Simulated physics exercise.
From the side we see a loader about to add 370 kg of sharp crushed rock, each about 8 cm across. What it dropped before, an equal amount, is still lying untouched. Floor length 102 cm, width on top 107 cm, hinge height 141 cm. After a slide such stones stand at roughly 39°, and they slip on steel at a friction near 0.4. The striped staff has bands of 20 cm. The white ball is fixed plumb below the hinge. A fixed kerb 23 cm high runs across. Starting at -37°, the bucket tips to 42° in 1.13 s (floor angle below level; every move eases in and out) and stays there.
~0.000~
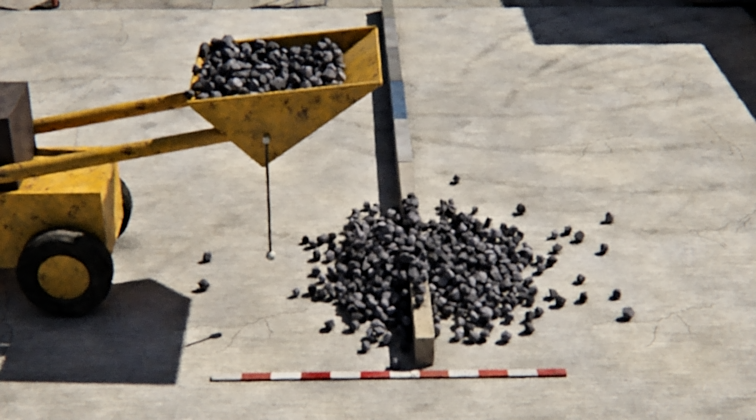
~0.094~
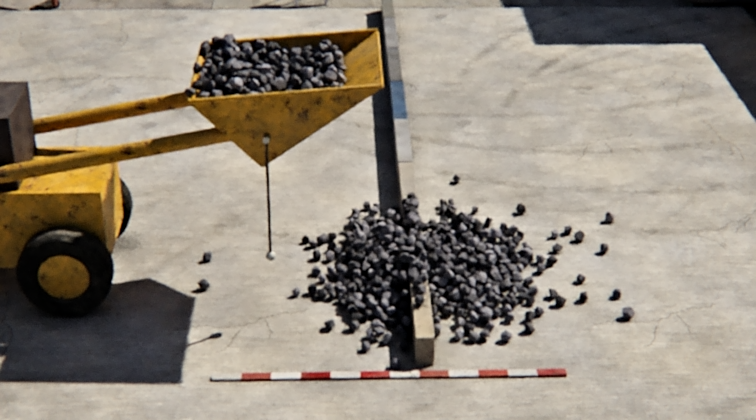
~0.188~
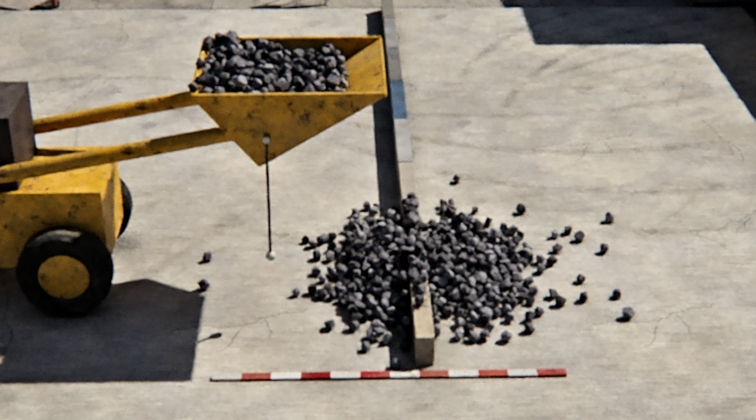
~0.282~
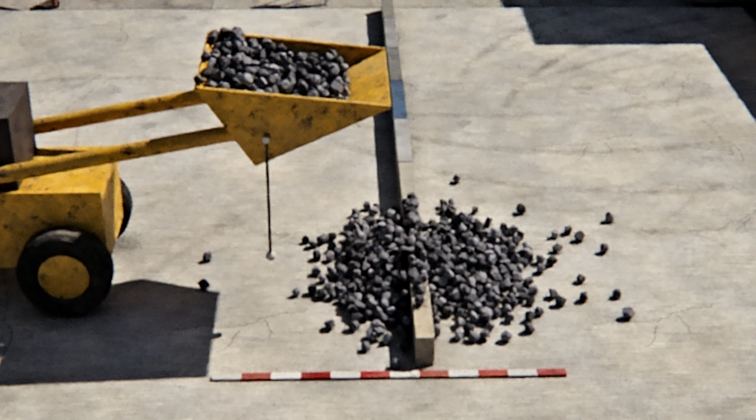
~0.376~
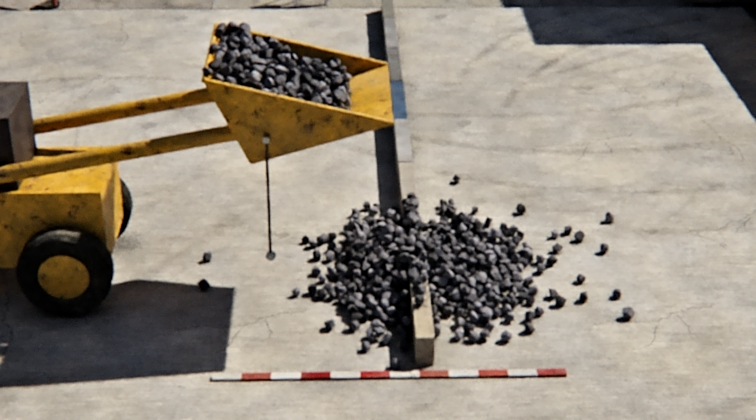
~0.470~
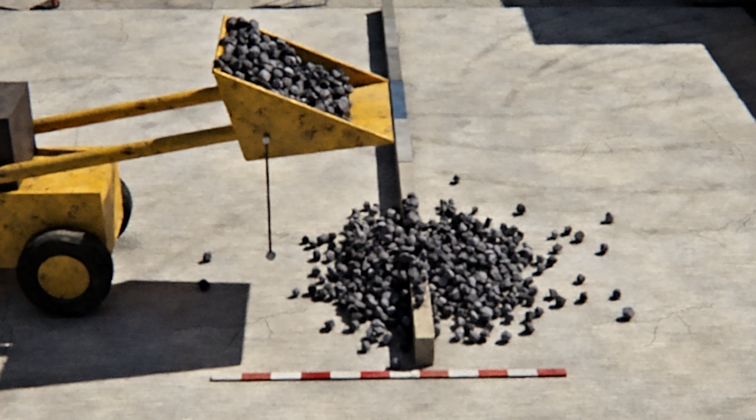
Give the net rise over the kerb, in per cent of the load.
Some 26 per cent is added.
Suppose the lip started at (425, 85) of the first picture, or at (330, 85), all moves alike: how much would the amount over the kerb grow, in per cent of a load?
About 90 and 0 per cent.
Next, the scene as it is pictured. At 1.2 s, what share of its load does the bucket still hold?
It holds some 75 per cent.
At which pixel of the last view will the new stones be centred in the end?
Their middle is at about (386, 251).
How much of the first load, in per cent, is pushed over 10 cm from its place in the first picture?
About 5 per cent.
After 0.9 s the floor is at 30°; in per cent of one load, 100 in the bucket, 55 on this side of the kerb, 45 over the kerb; the foremost stones are at (596, 263).
After 1.2 s the floor is at 42°; in per cent of one load, 75 in the bucket, 79 on this side of the kerb, 45 over the kerb; the foremost stones are at (596, 263).
After 1.6 s the floor is at 42°; in per cent of one load, 18 in the bucket, 130 on this side of the kerb, 53 over the kerb; the foremost stones are at (596, 263).
After 4.2 s the floor is at 42°; in per cent of one load, 0 in the bucket, 129 on this side of the kerb, 71 over the kerb; the foremost stones are at (603, 250). Net gain over the kerb, 26.
